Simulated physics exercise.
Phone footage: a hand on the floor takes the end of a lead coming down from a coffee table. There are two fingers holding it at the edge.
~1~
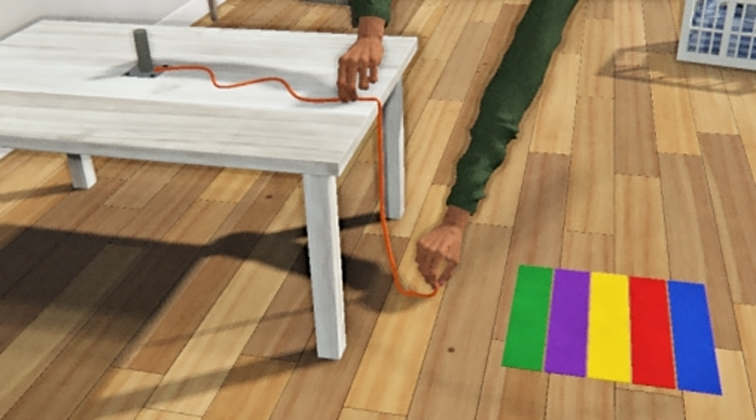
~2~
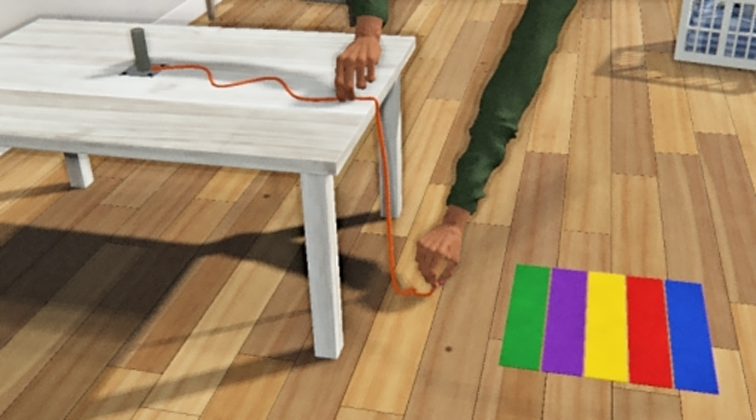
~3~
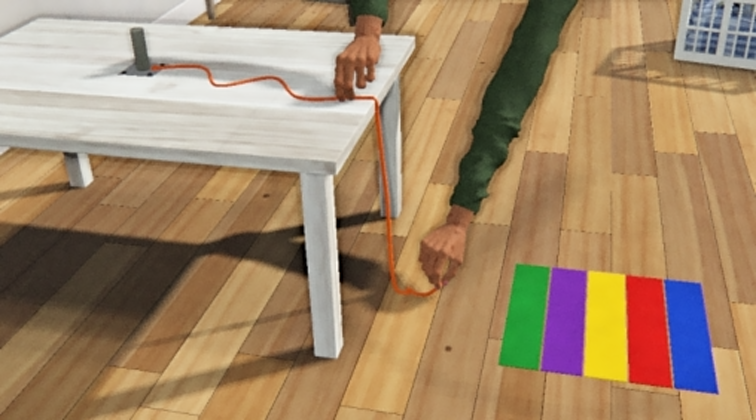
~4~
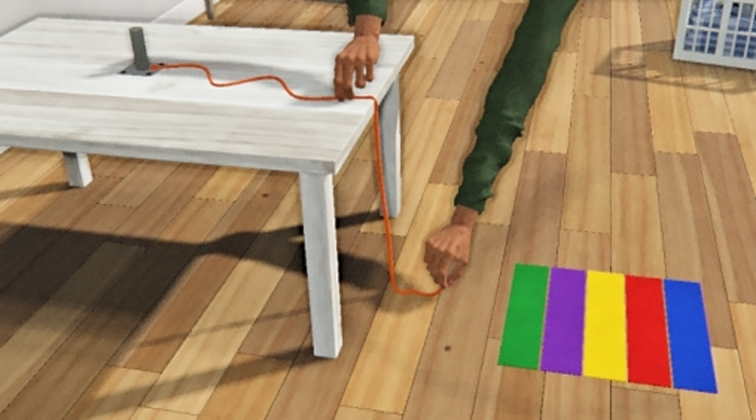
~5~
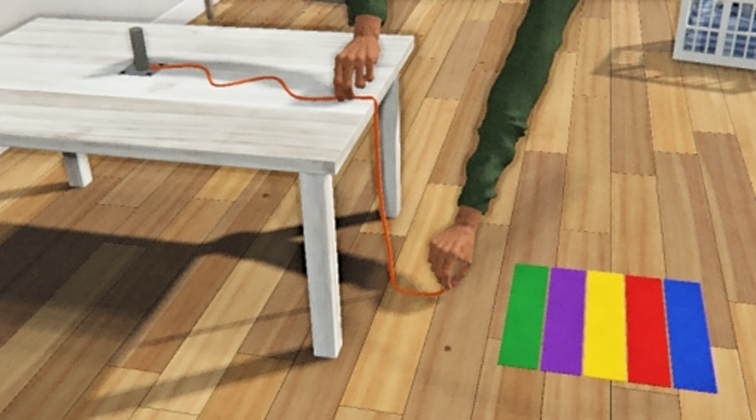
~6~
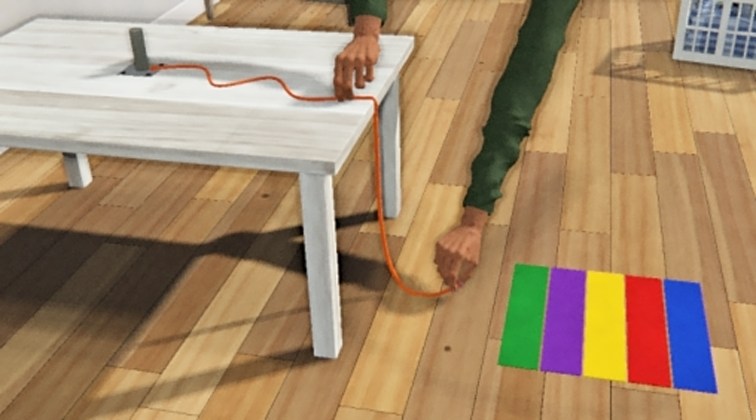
A hand near the floor moves an orange cord's end slightly right beside a white table.
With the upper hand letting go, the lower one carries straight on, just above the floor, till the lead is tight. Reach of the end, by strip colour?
Red.
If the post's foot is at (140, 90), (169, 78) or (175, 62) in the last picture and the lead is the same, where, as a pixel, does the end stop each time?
Respectively (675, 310), (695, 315) and (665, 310).
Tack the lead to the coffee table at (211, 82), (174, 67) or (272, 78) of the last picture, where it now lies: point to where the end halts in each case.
(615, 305), (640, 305) and (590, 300).
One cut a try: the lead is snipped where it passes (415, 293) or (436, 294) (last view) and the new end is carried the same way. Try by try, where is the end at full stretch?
About (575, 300) and (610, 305).
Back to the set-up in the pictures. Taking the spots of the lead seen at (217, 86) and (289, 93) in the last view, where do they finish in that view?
End positions: About (248, 81) and about (343, 93).
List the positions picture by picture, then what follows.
The first picture shows end (437, 284); green (524, 348); purple (566, 353); yellow (609, 358); red (653, 364); blue (697, 370).
The second picture shows end (437, 284); lead through (194, 67) (240, 84) (292, 95) (377, 110) (387, 197) (393, 271).
The third picture shows end (441, 284).
The fourth picture shows end (446, 284); lead through (193, 66) (239, 83) (291, 94) (376, 110) (383, 196) (391, 270).
The fifth picture shows end (450, 285).
The sixth picture shows end (456, 286); lead through (193, 67) (238, 84) (291, 95) (375, 110) (379, 196) (392, 270).
Soon after, end near (581, 300); over purple.
After that, end near (621, 304); over yellow.
At the stop, end near (645, 307); over red. It halts on the red strip.
